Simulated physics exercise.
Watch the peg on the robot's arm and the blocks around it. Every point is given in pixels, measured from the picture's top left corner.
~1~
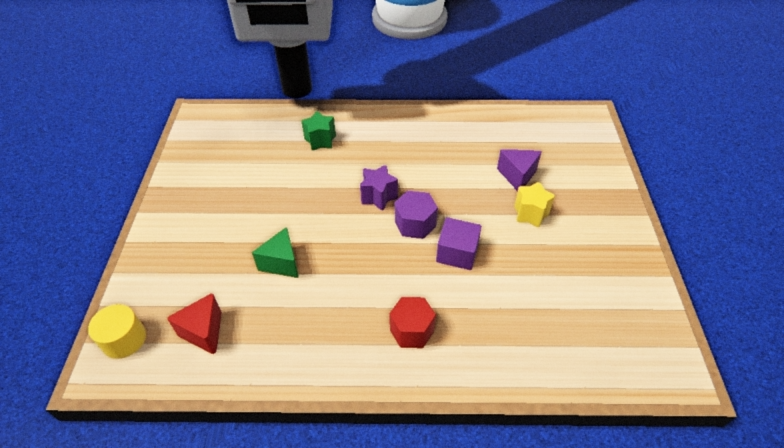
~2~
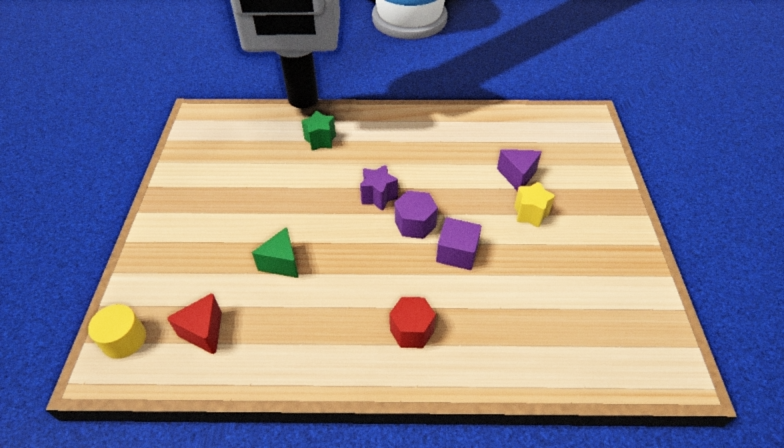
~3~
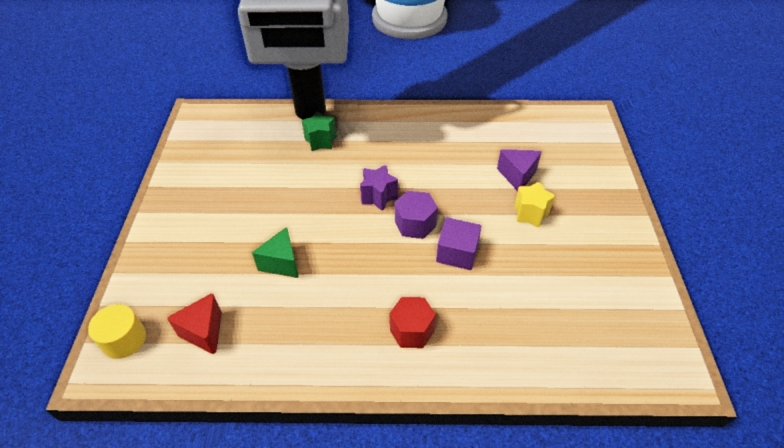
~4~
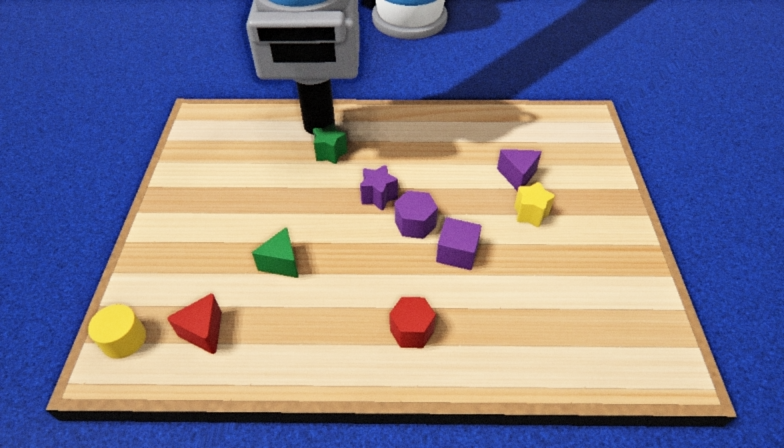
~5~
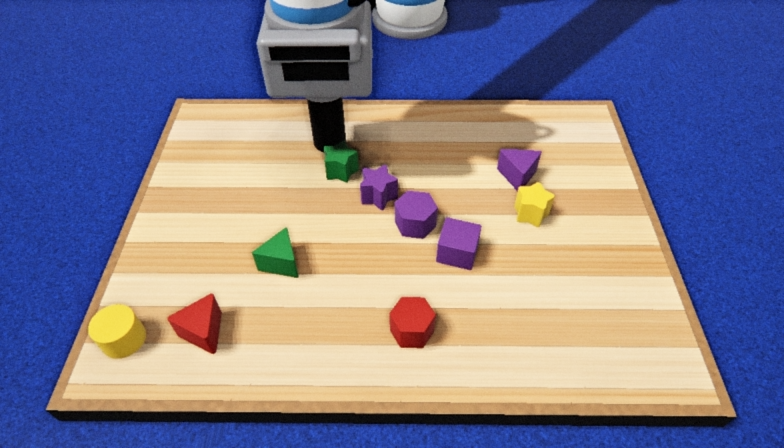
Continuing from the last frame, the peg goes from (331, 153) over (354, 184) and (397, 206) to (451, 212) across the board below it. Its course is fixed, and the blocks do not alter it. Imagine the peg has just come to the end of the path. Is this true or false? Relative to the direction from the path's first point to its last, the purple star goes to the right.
My answer: True.
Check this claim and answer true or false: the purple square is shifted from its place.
It is true.
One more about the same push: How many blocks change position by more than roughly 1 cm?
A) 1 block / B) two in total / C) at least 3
The answer is C.
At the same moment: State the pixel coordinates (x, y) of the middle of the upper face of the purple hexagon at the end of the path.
It will end up at (443, 222).
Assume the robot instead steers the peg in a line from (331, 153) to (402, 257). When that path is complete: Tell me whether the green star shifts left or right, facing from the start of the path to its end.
The right-hand side.
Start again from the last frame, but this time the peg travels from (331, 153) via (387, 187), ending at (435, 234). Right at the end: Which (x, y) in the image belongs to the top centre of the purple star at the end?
Around (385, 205).
What follows on the original path. One third of the way, peg at (353, 174); green star at (359, 187); purple star at (393, 197), turned 15° anticlockwise; purple hexagon at (425, 211), turned 25° anticlockwise.
Two thirds of the way, peg at (397, 196); green star at (359, 201), turned 60° clockwise; purple star at (389, 212), turned 50° anticlockwise; purple hexagon at (428, 214), turned 40° anticlockwise.
At the end, peg at (452, 202); green star at (359, 201), turned 60° clockwise; purple star at (390, 214), turned 45° anticlockwise; purple hexagon at (443, 222); purple square at (475, 246).
